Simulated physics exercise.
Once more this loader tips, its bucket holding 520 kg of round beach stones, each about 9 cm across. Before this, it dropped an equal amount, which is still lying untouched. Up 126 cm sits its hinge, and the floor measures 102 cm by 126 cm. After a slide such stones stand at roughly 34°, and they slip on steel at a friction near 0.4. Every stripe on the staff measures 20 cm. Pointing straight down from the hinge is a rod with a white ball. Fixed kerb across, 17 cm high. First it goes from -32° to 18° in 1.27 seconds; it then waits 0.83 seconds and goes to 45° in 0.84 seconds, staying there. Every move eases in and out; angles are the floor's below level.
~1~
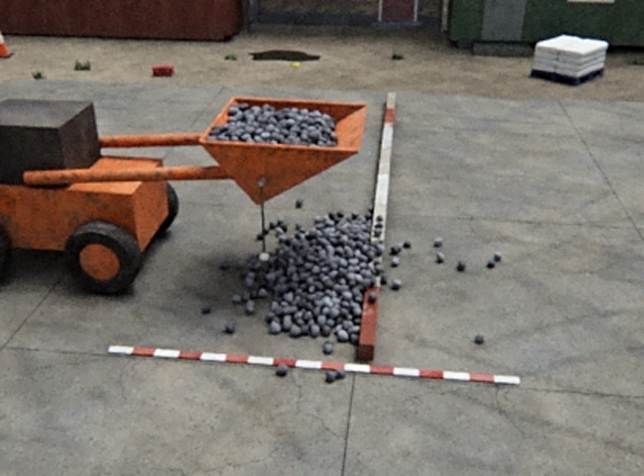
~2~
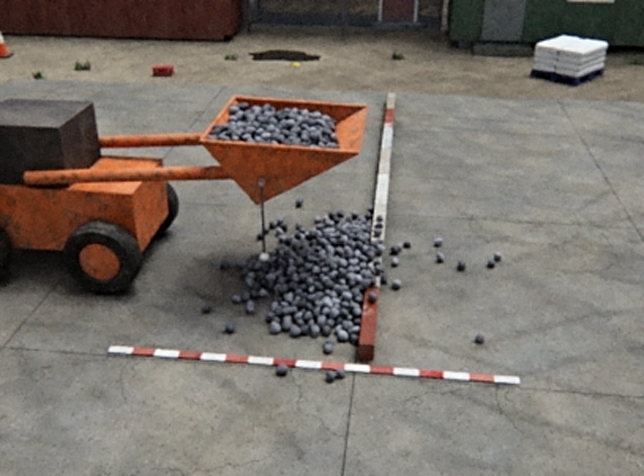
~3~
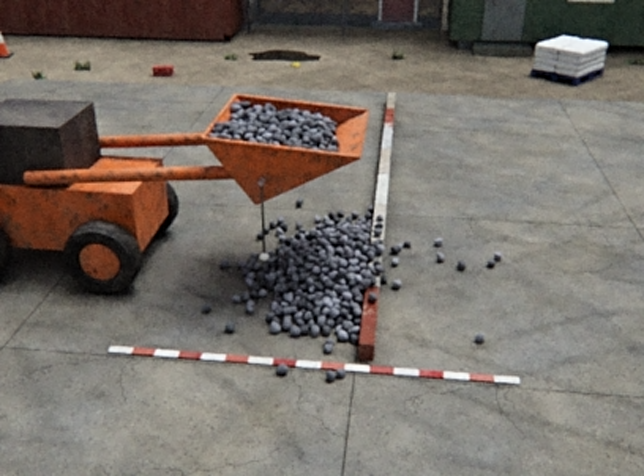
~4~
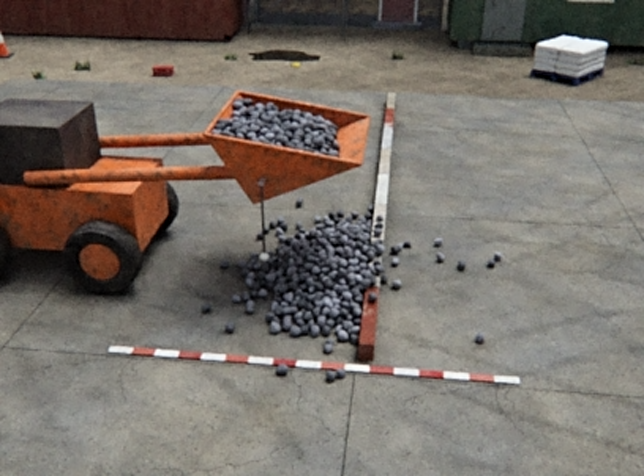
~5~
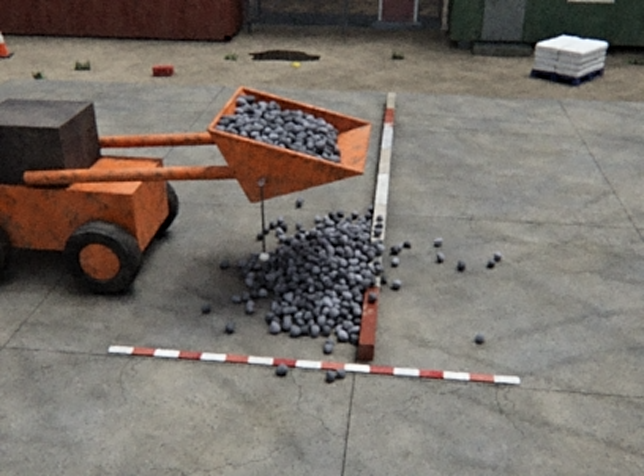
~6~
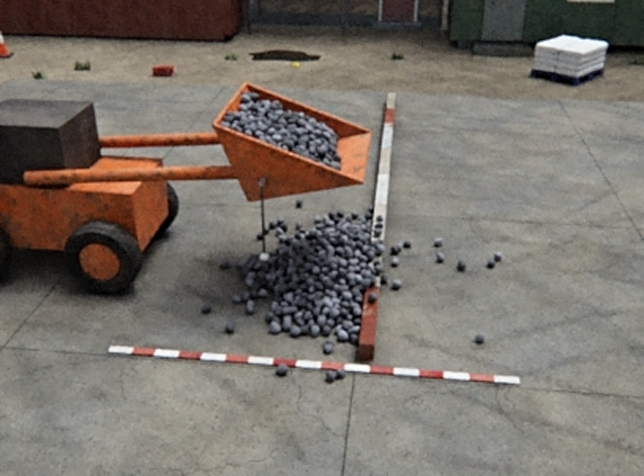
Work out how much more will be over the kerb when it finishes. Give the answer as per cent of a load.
Around 73 out of 100.
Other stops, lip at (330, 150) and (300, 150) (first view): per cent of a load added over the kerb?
Around 45 percent, then around 20 percent.
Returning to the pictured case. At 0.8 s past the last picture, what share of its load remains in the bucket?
Still inside: Some 90 %.
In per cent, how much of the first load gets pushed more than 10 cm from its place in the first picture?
About 5 %.
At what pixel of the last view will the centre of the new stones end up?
Around (403, 267) in the last picture.
Then, 0.4 s after the last picture the floor is at 10°; in per cent of one load, 100 in the bucket, 98 on this side of the kerb, 2 over the kerb; the foremost stones are at (451, 262).
Then, 0.8 s after the last picture the floor is at 18°; in per cent of one load, 92 in the bucket, 106 on this side of the kerb, 2 over the kerb; the foremost stones are at (451, 262).
Then, 2.9 s after the last picture the floor is at 45°; in per cent of one load, 0 in the bucket, 125 on this side of the kerb, 75 over the kerb; the foremost stones are at (525, 279).
Then, 5.6 s after the last picture the floor is at 45°; in per cent of one load, 0 in the bucket, 125 on this side of the kerb, 75 over the kerb; the foremost stones are at (525, 279). Net gain over the kerb, 73.
